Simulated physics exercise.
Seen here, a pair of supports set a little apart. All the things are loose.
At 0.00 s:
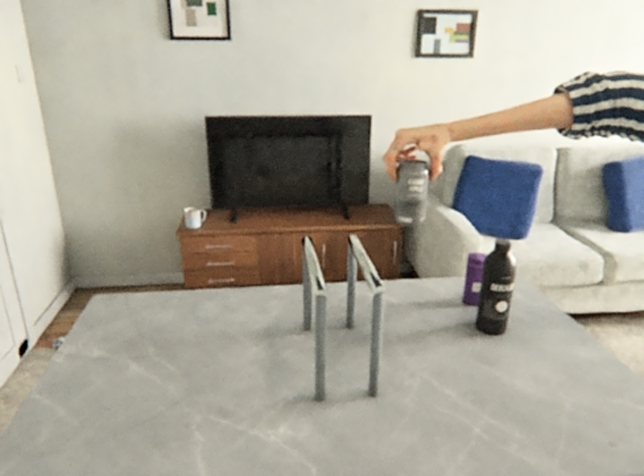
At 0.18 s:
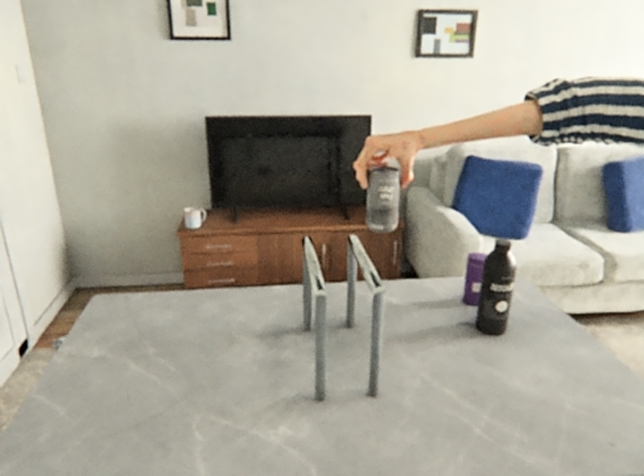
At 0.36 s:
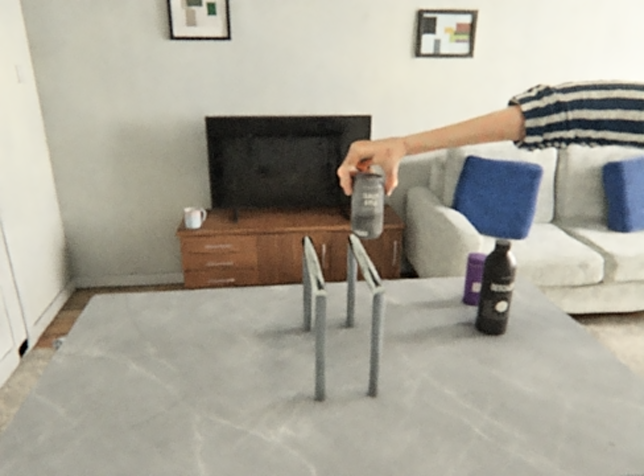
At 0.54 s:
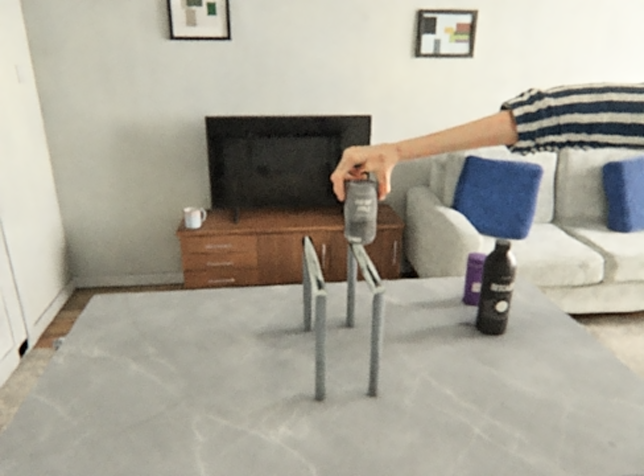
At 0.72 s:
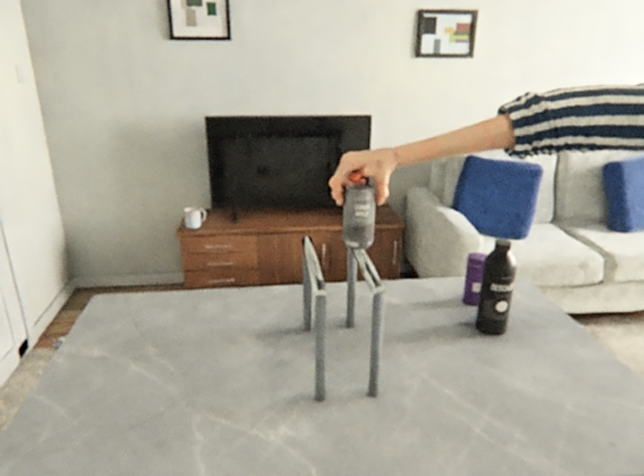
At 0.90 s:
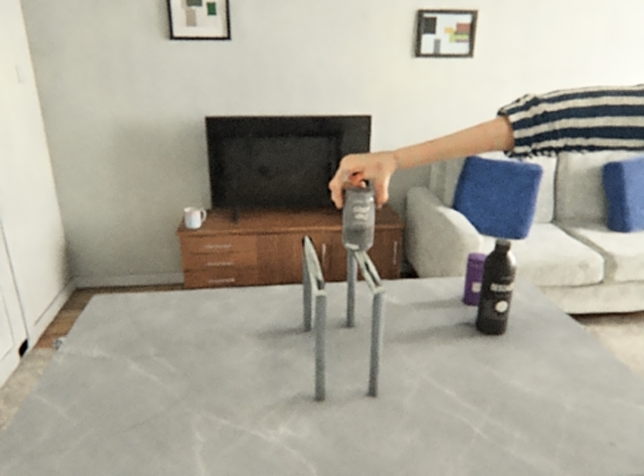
Hand in a striped sleeve moving a grey bottle left above two metal supports on a table, then holding it nearly still.
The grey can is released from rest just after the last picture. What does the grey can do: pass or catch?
In the end the can stays on top.
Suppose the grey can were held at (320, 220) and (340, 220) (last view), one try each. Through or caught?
In the first case it lodges; in the second case it drops through.
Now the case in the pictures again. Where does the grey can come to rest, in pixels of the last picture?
Around (330, 252).
After 1.10 s, grey can tipped 5° from how it was near (356, 230).
After 1.20 s, grey can tipped 35° from how it was near (341, 239).
After 1.40 s, grey can tipped 54° from how it was near (331, 252).
At rest (2.4 s), tipped over on the stand or table, grey can; the other 2 in place. Seen from the same camera at the end, grey can near (330, 252). The can is caught.
